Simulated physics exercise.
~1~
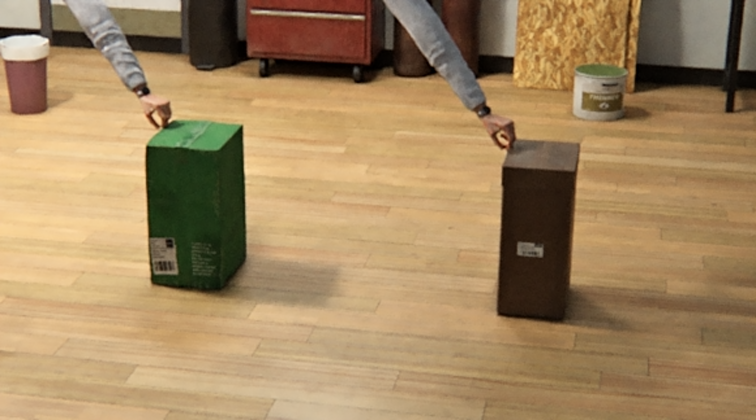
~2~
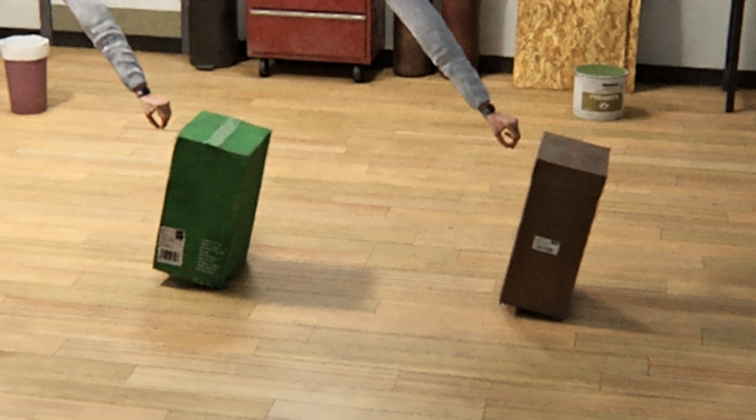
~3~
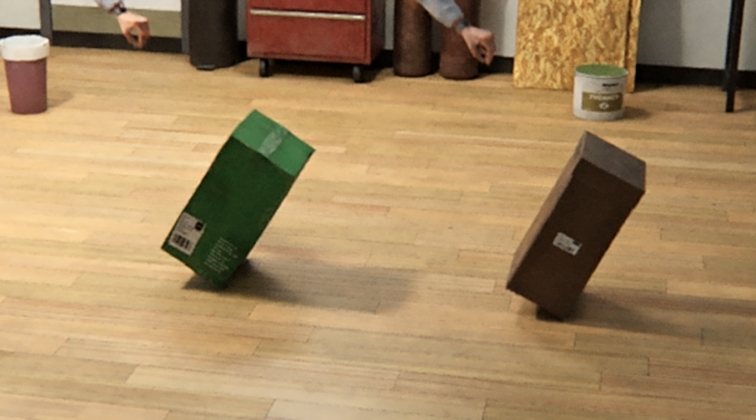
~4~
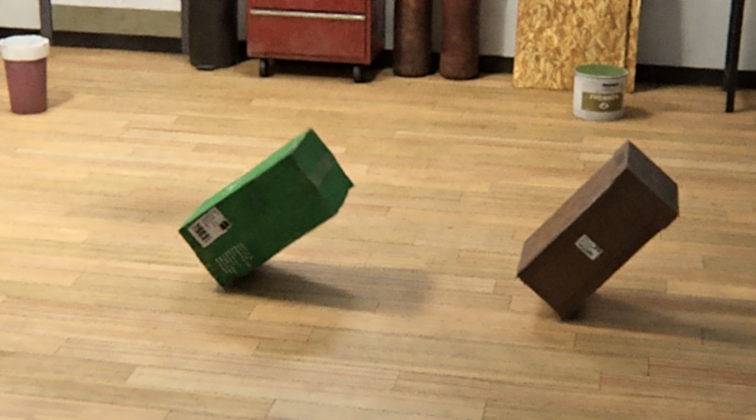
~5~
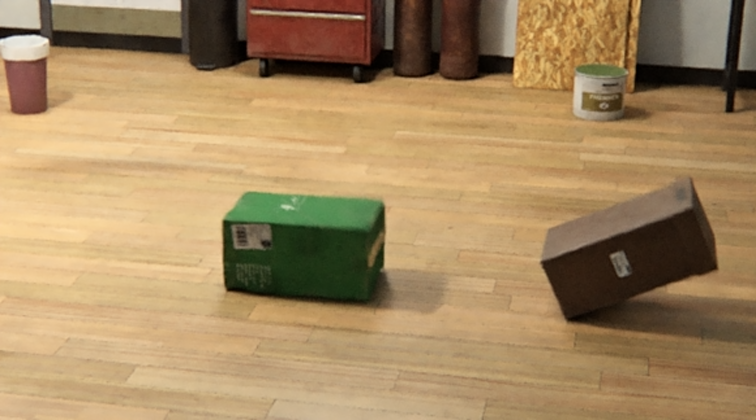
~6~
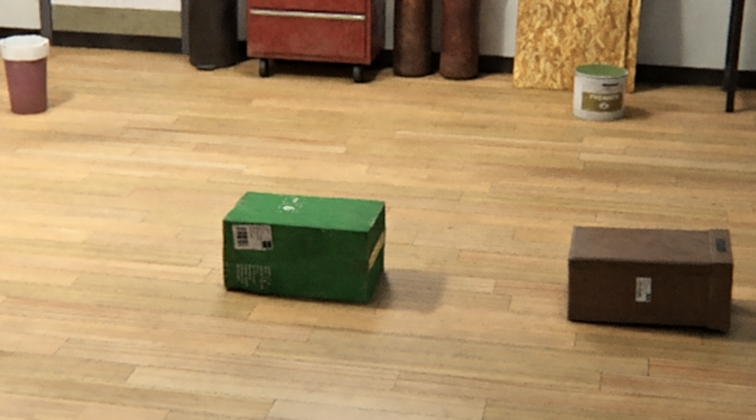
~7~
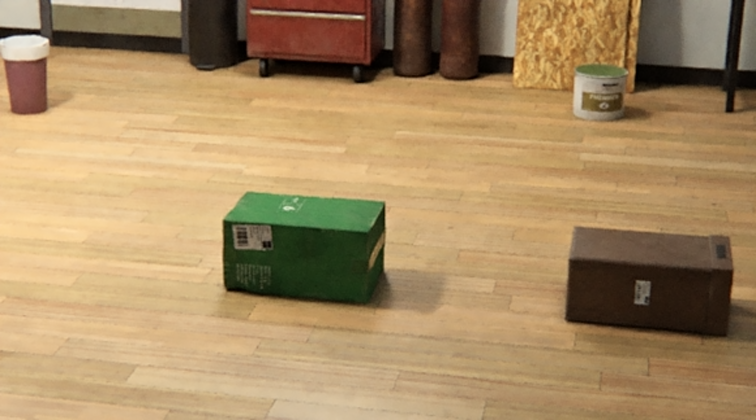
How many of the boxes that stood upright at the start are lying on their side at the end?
Two of them are lying on their side at the end, the green box and the brown box.
